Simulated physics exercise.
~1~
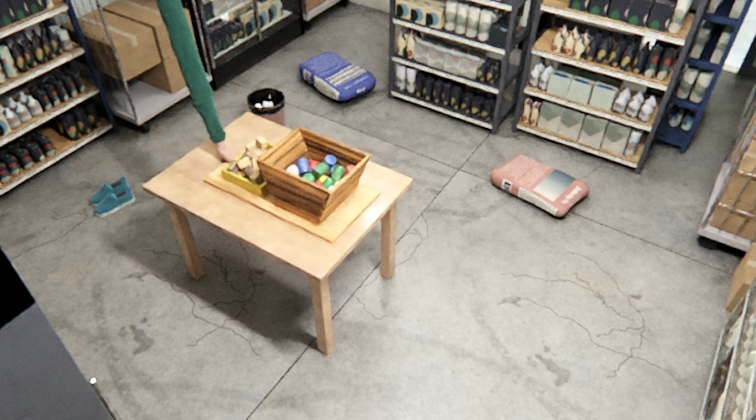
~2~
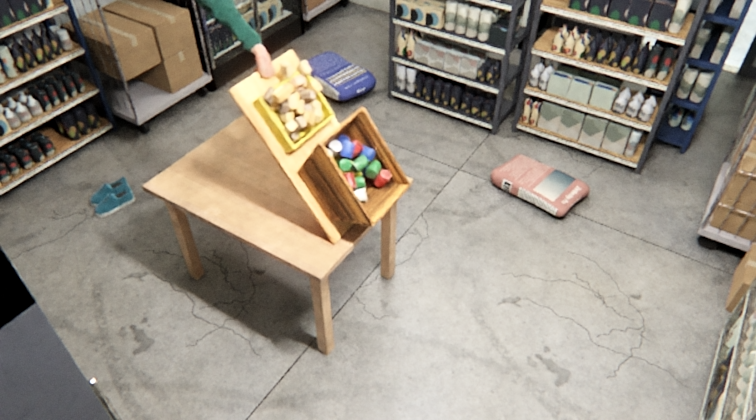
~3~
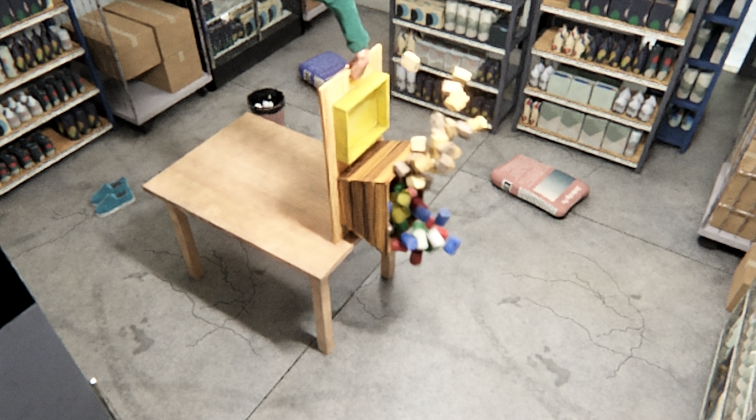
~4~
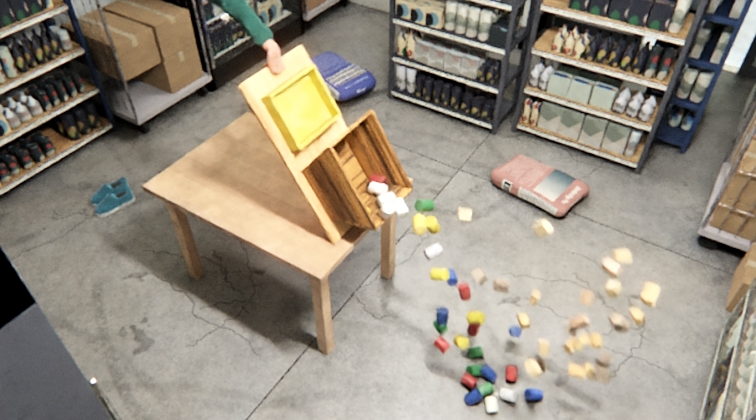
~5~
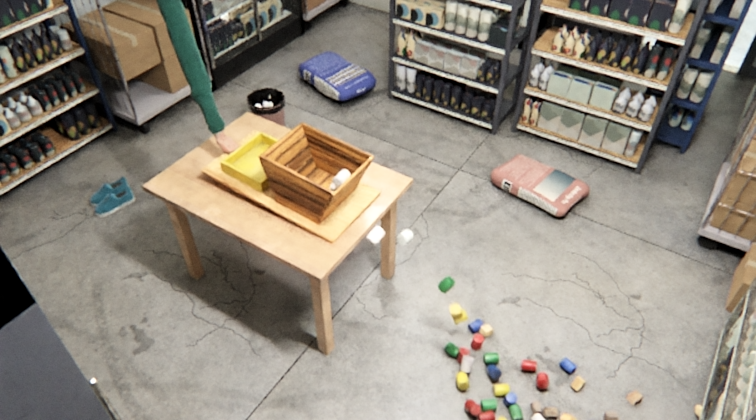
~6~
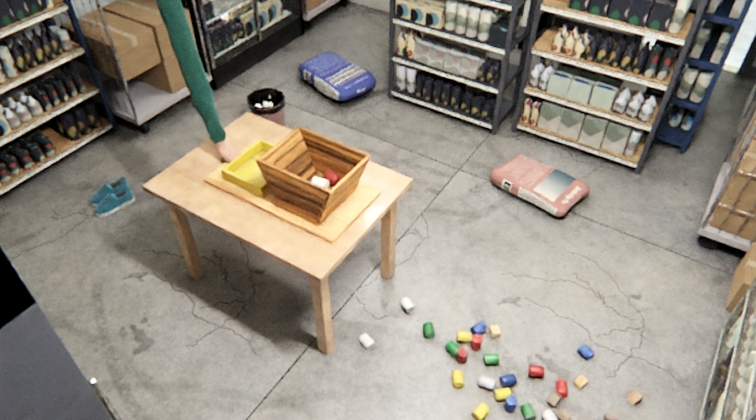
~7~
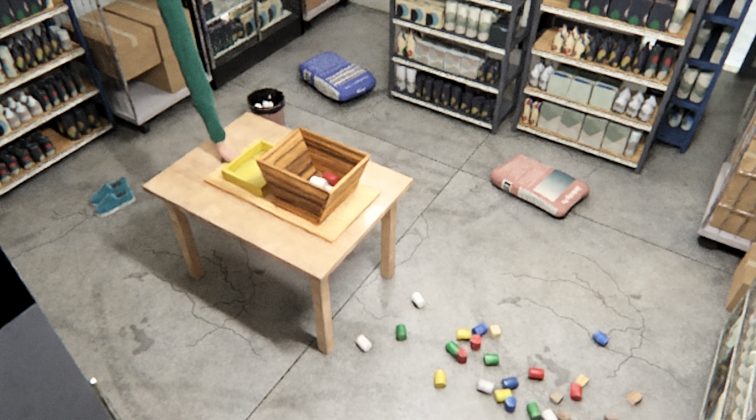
Board with two open boxes being tipped steeply right by a green-sleeved arm, spilling jars and blocks across floor, then lowered flat.
